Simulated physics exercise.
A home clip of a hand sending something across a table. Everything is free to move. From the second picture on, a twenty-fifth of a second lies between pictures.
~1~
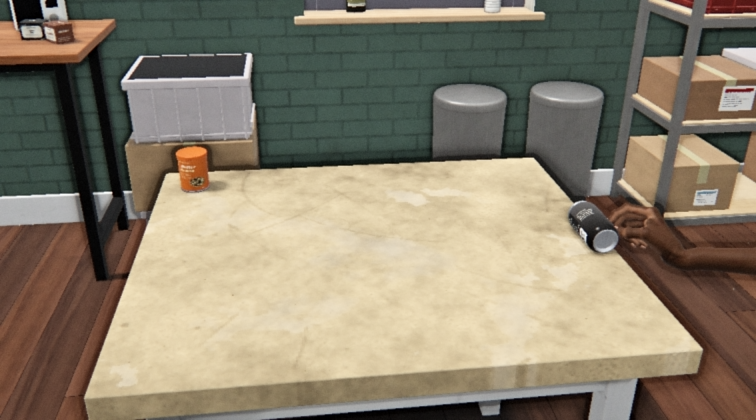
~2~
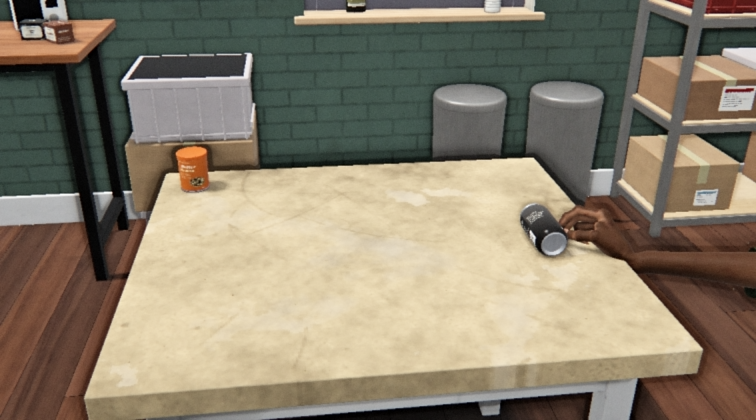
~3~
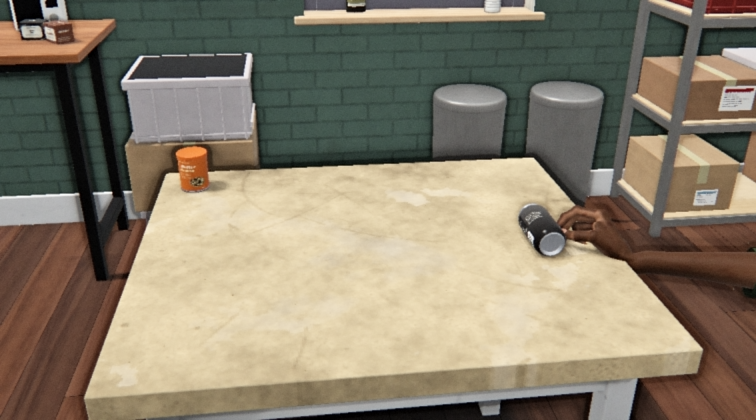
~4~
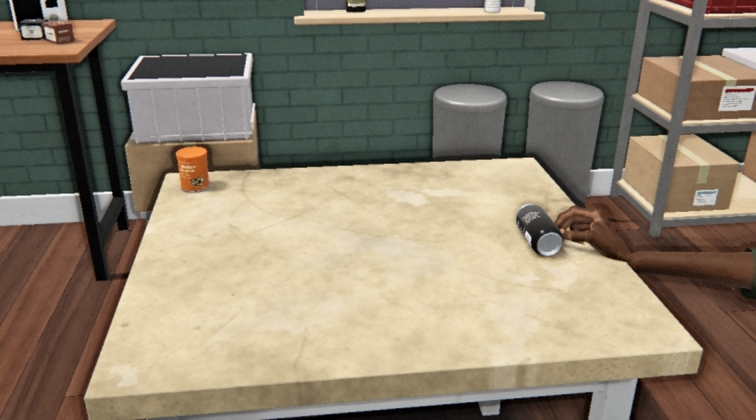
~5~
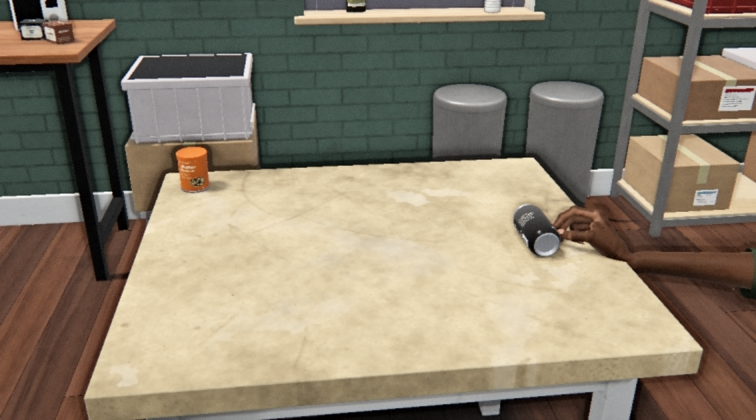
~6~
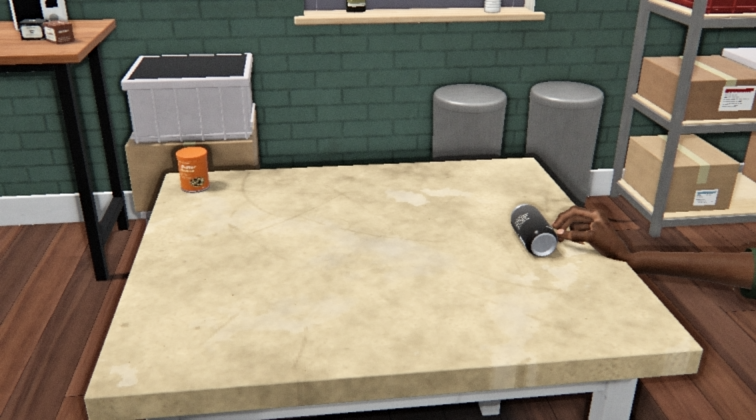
Black can lying on its side shifting left across a table beside a hand, then barely moving, an orange container standing opposite.
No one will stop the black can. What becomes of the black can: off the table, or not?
The black can stays on the table.
Then, 0.50 s after the last picture, black can rolled about its own width near (501, 232).
Then, 1.50 s after the last picture, black can rolled well along near (442, 235).
Then, 2.50 s after the last picture, black can rolled well along near (396, 238).
Then, 4.00 s after the last picture, black can rolled well along near (352, 240).
At rest, moved from the start, black can. Seen from the same camera at the end, black can near (337, 241).
